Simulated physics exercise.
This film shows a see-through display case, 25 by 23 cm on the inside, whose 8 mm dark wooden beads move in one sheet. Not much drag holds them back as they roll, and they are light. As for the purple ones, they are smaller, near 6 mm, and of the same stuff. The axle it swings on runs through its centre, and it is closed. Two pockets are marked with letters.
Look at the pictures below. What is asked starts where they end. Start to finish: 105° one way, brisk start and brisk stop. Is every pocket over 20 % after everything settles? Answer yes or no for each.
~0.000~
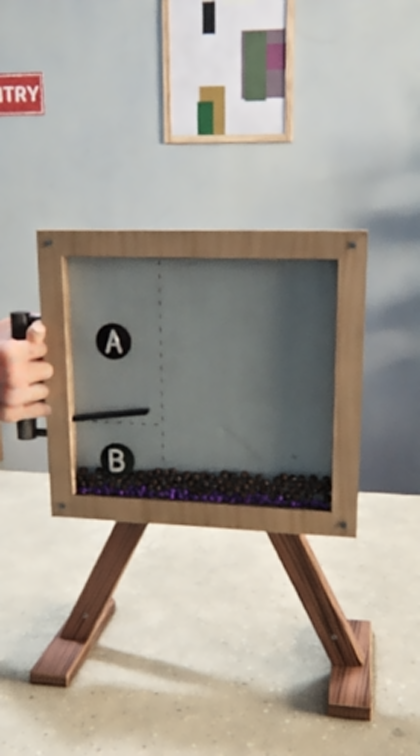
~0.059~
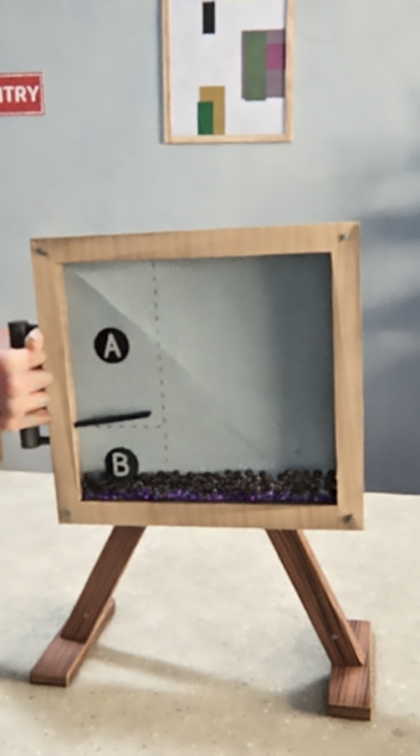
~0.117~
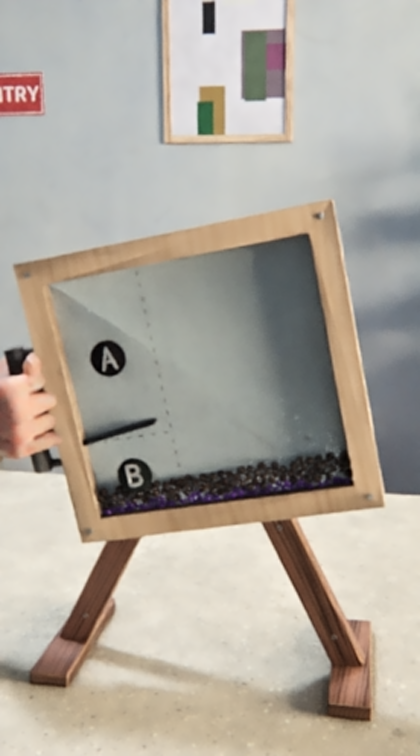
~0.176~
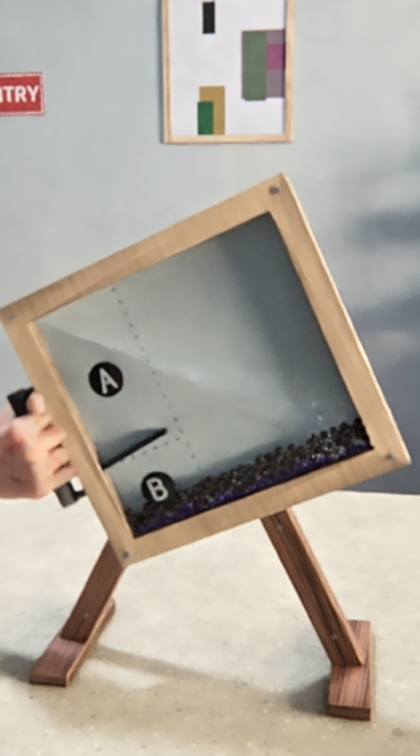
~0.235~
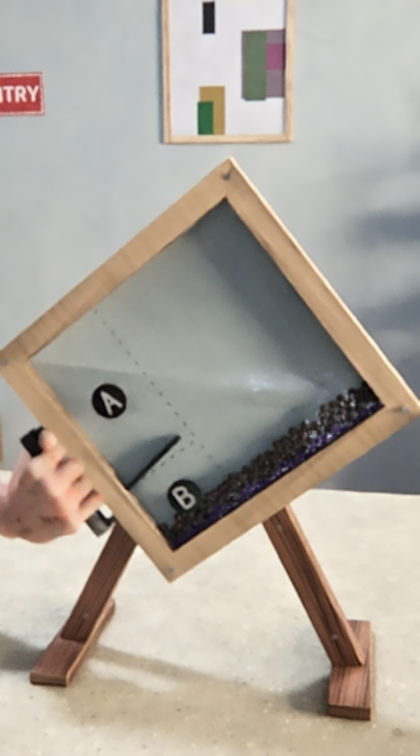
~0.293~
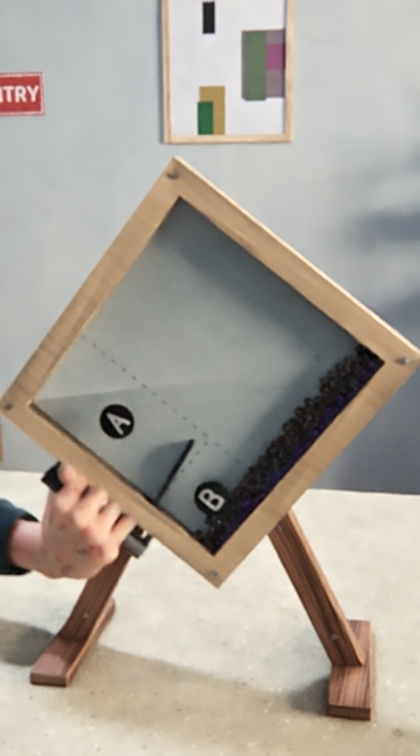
Pocket A - no; pocket B - yes.
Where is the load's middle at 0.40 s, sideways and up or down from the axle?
Position estimate: Right 9 cm, below 5 cm.
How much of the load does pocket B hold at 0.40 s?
Share: Some 50 %.
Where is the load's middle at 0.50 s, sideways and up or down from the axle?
Offset approx. 9 cm right, 5 cm below.
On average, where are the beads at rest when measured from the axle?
Some 9 cm right and 6 cm below.
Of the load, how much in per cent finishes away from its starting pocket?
About 65 in a hundred.
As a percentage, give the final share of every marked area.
Final shares are pocket A at 10 and pocket B at 90.
After 0.40 s, it stands 77° anticlockwise; the beads' middle is 9 cm right of and 5 cm below the centre; B 50 %.
After 0.50 s, it stands 98° anticlockwise; the beads' middle is 9 cm right of and 5 cm below the centre; B 75 %.
After 0.59 s, it stands 105° anticlockwise; the beads' middle is 9 cm right of and 5 cm below the centre; A 5 %, B 90 %.
Settled by 1.5 s, it stands 105° anticlockwise; A 10 %, B 90 %.
